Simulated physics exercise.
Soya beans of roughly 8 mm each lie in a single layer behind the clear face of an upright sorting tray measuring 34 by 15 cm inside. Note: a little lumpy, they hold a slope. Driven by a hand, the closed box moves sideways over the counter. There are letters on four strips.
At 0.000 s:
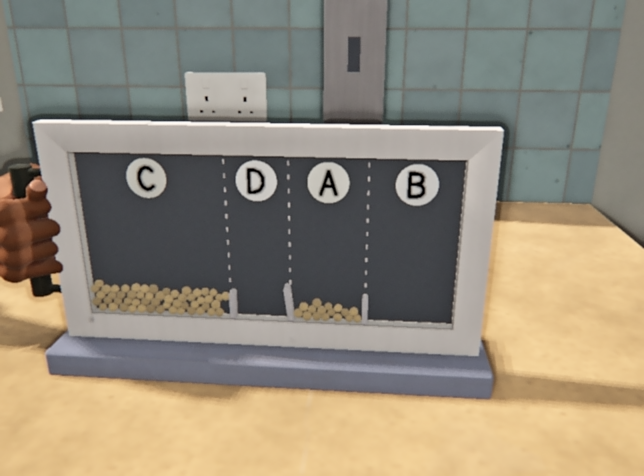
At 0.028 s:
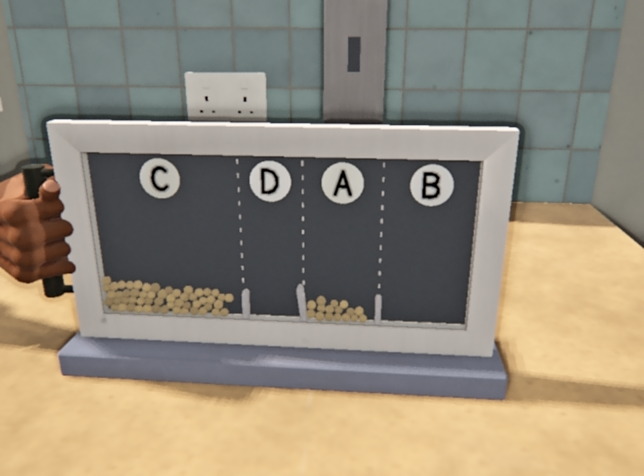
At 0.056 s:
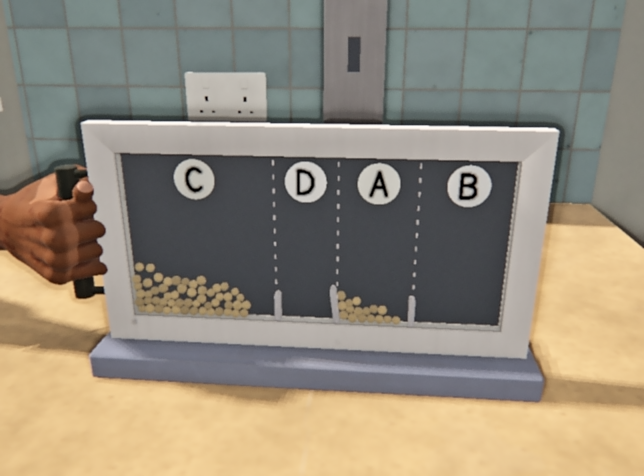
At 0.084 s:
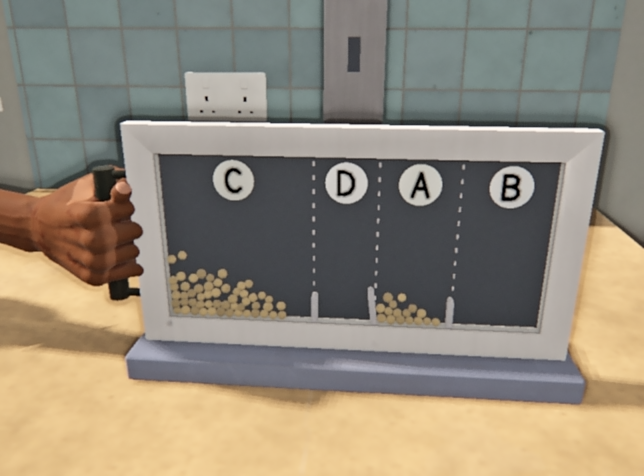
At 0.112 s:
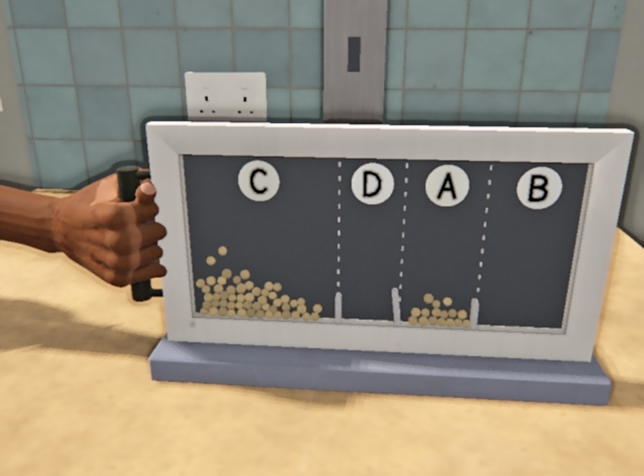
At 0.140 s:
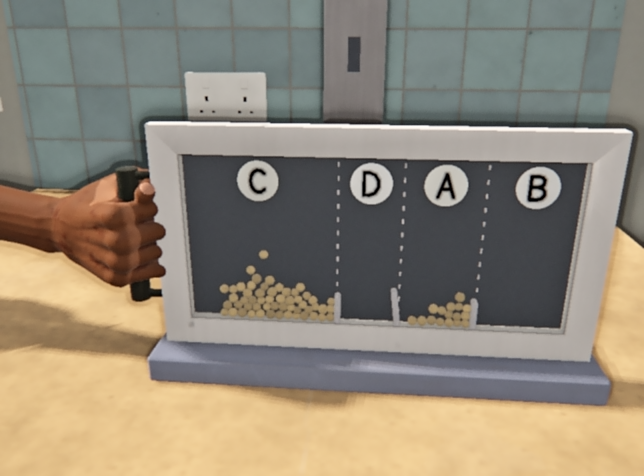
A white-framed tray holding pale beans in sections C and A slid right across the counter, pushed by a hand; the beans heaped up on the left, then shifted right as the tray stopped.
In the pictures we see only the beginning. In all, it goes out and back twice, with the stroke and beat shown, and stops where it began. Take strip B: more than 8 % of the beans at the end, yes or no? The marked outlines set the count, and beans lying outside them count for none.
Strip B: Yes.
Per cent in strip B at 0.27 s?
Share: Some 5 %.
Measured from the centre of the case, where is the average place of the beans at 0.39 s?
About 2 cm left and 6 cm below.
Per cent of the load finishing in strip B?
Some 15 percent.
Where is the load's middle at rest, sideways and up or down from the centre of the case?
Left: About 1 cm; below: About 7 cm.
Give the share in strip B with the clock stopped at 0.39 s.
Roughly 5 per cent.
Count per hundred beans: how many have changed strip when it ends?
Roughly 40 per cent.
After 0.27 s, it is 1 cm to the right; the beans' middle is 4 cm left of and 6 cm below the centre; A 35 %, B 5 %, C 50 %, D 10 %.
After 0.39 s, it is 10 cm to the right; the beans' middle is 2 cm left of and 6 cm below the centre; A 35 %, B 5 %, C 55 %, D 5 %.
After 0.50 s, it is at its start; the beans' middle is in line with and 6 cm below the centre; A 35 %, B 15 %, C 35 %, D 15 %.
All still by 1.1 s, it is at its start; A 30 %, B 15 %, C 40 %, D 15 %.
